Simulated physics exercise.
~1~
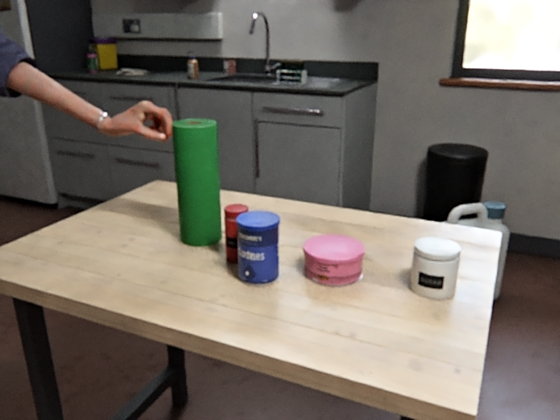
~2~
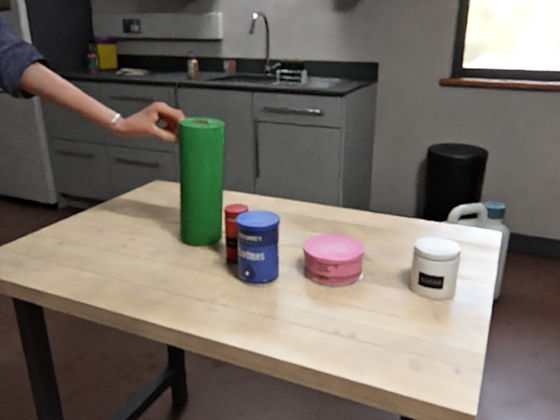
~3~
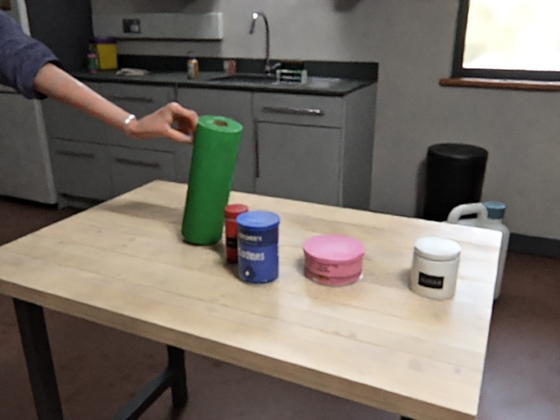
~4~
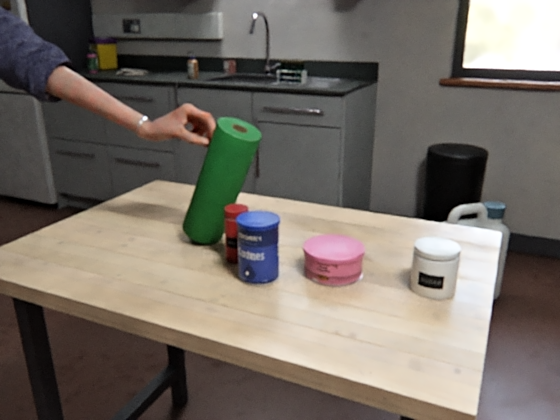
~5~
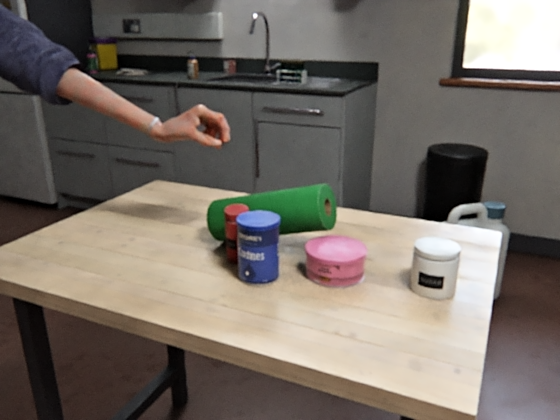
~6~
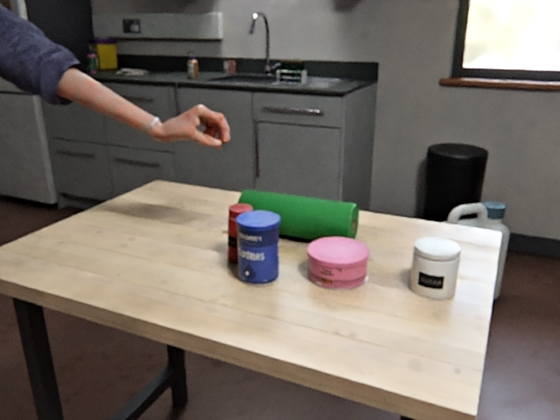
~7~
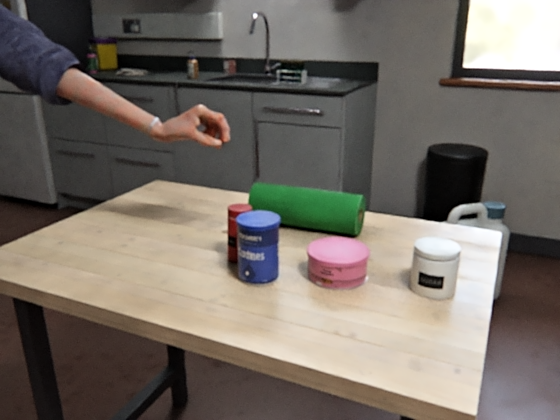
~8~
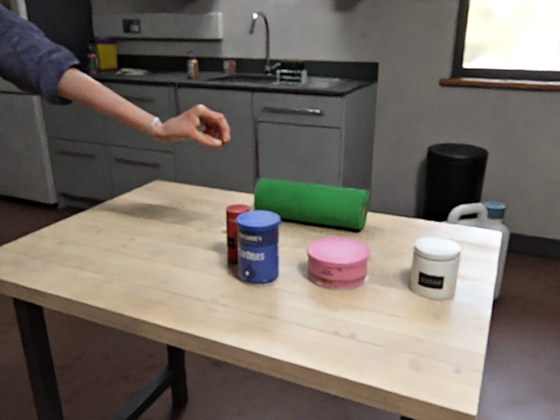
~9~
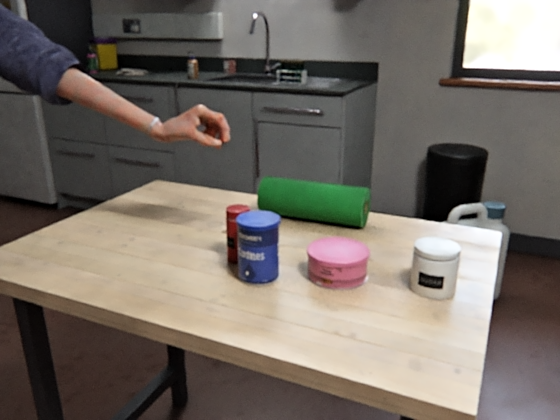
At first, a tall green roll stands upright on a wooden table near a red tin, a blue tin, a pink round container and a white jar, while a hand reaches in from the left. The hand comes up against the top of the roll and pushes it, and the roll leans to the right. It tilts further, then drops onto its side behind the tins as the hand stays in the air. The fallen roll shifts a little to the right behind the pink container. It ends lying toppled on the table, with the other containers still upright.
